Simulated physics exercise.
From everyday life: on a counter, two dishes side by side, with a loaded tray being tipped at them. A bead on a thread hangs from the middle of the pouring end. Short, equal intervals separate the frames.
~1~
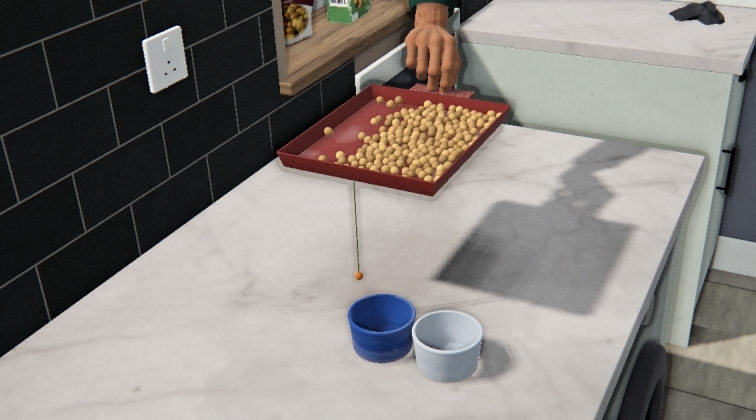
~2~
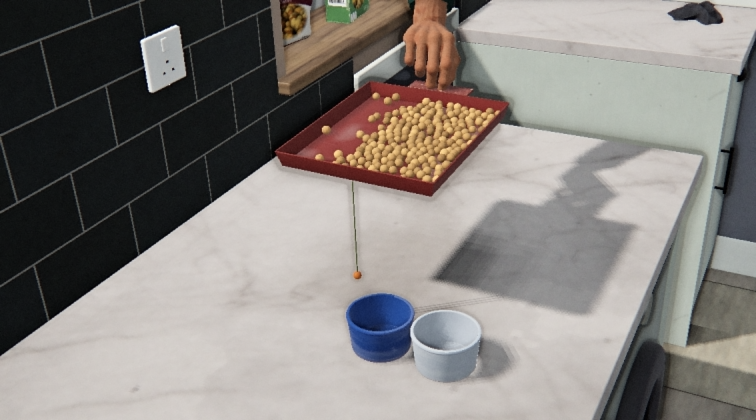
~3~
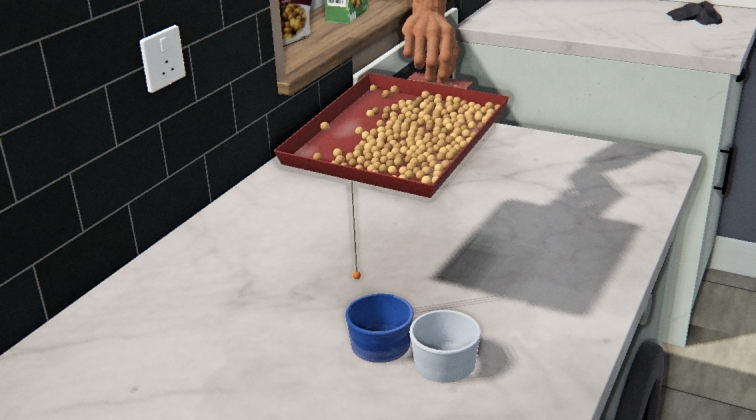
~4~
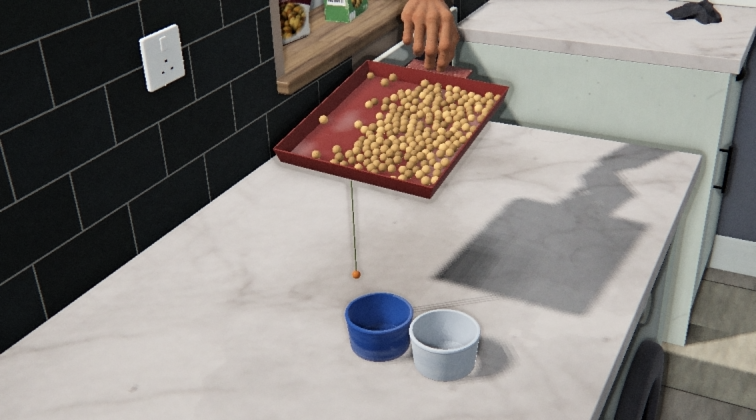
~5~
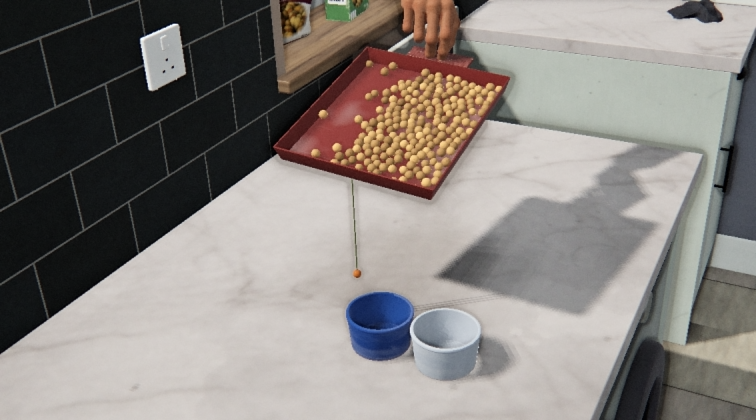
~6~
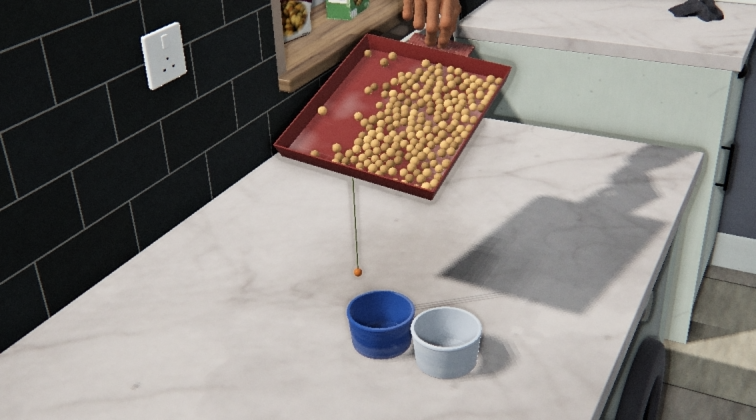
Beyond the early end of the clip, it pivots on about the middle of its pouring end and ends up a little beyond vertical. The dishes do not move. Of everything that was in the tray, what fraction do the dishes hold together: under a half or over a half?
Together they hold over a half.
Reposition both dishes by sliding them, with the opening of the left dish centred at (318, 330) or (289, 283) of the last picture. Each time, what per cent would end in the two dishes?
0 and 10 in a hundred.
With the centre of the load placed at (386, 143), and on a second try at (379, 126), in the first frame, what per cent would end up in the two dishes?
That would be 60 per cent, and then 70 per cent.
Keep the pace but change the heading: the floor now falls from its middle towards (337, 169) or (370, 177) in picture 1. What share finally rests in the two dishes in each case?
Case one near 0 %; case two near 50 %.
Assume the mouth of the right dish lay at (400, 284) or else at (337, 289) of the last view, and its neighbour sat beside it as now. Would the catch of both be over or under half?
Short of half, then Short of half.
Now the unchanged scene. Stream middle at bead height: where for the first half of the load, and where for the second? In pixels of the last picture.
(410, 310), then (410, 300).
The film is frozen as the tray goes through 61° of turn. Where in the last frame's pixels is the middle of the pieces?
Check around (401, 170) in the last picture.
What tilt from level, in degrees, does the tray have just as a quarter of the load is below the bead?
Close to 75 degrees, I reckon.
Soon after the last picture, tray tipped steeply; most on the tray; a stray few in the right dish; a stray few in the left dish; a small part in the air.
A little later, tray tipped right over; a stray few on the tray; about a quarter in the right dish; about a third in the left dish; about a quarter outside both; a small part in the air.
Later still, tray tipped past a quarter turn; about a quarter in the right dish; about a third in the left dish; about a quarter outside both.
By the end, tray tipped past a quarter turn; about a quarter in the right dish; about a third in the left dish; about a quarter outside both.
